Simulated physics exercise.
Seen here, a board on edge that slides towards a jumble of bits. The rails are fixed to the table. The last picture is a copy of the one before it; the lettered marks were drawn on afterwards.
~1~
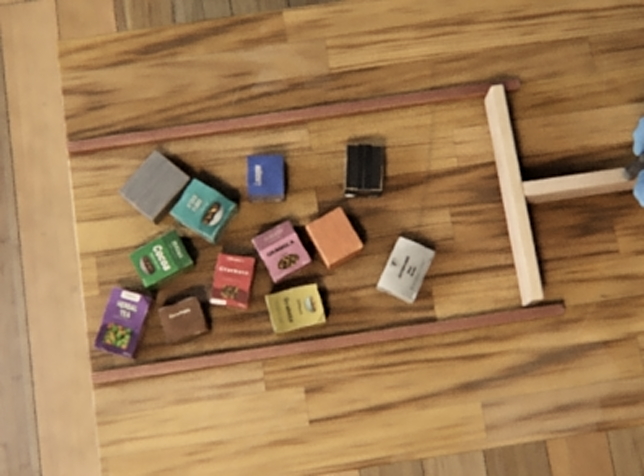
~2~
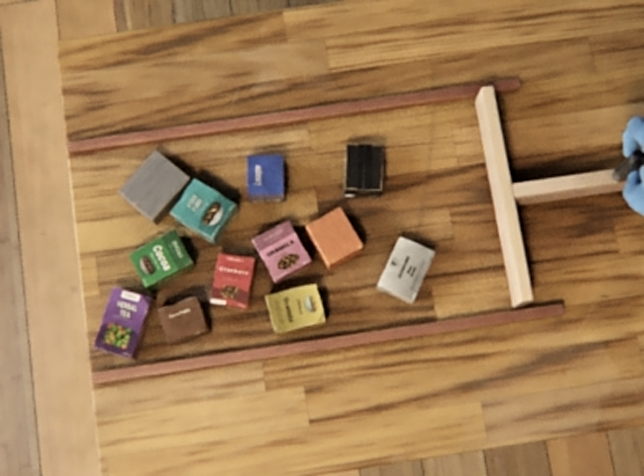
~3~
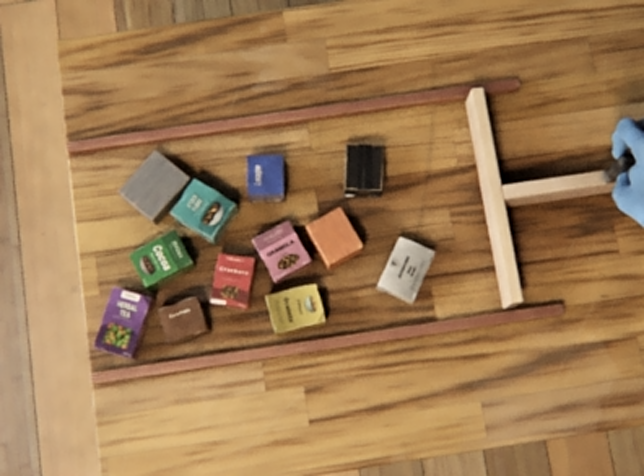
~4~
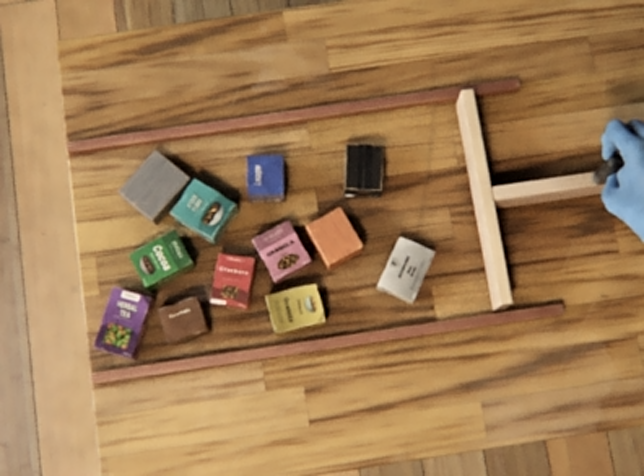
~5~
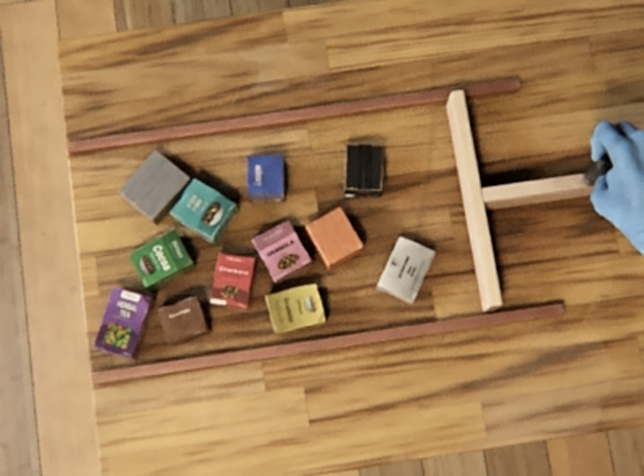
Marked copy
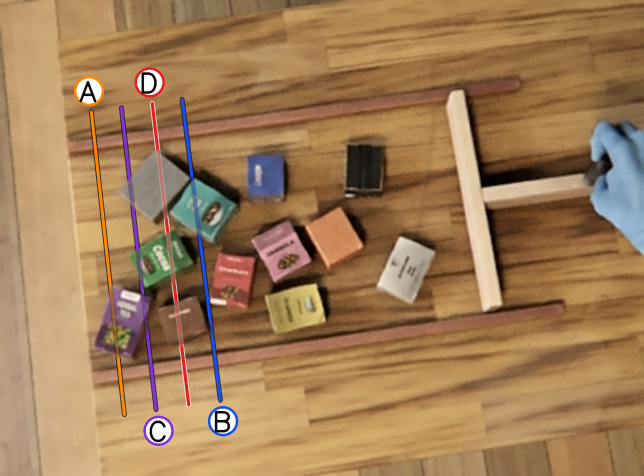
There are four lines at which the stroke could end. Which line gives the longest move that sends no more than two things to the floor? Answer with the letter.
As far as mark B.
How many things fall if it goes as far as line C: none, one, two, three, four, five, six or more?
Six or more.
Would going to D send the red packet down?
By then, yes.
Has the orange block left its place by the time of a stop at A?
Yes.
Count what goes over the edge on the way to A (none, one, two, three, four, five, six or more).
Six or more.
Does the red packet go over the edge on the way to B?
By then, no.
On the marked copy, A at (107, 259); B at (201, 245); C at (138, 254); D at (170, 250).
With B. Early on, board (378, 210); white box (361, 288); black box (344, 175).
Further on, board (278, 225); green packet (126, 257); brown packet (159, 336).
At the end, board (202, 236); purple packet over the edge; green packet over the edge; two fallen.
As for the rest, A drops nine; C drops eight; D drops six.
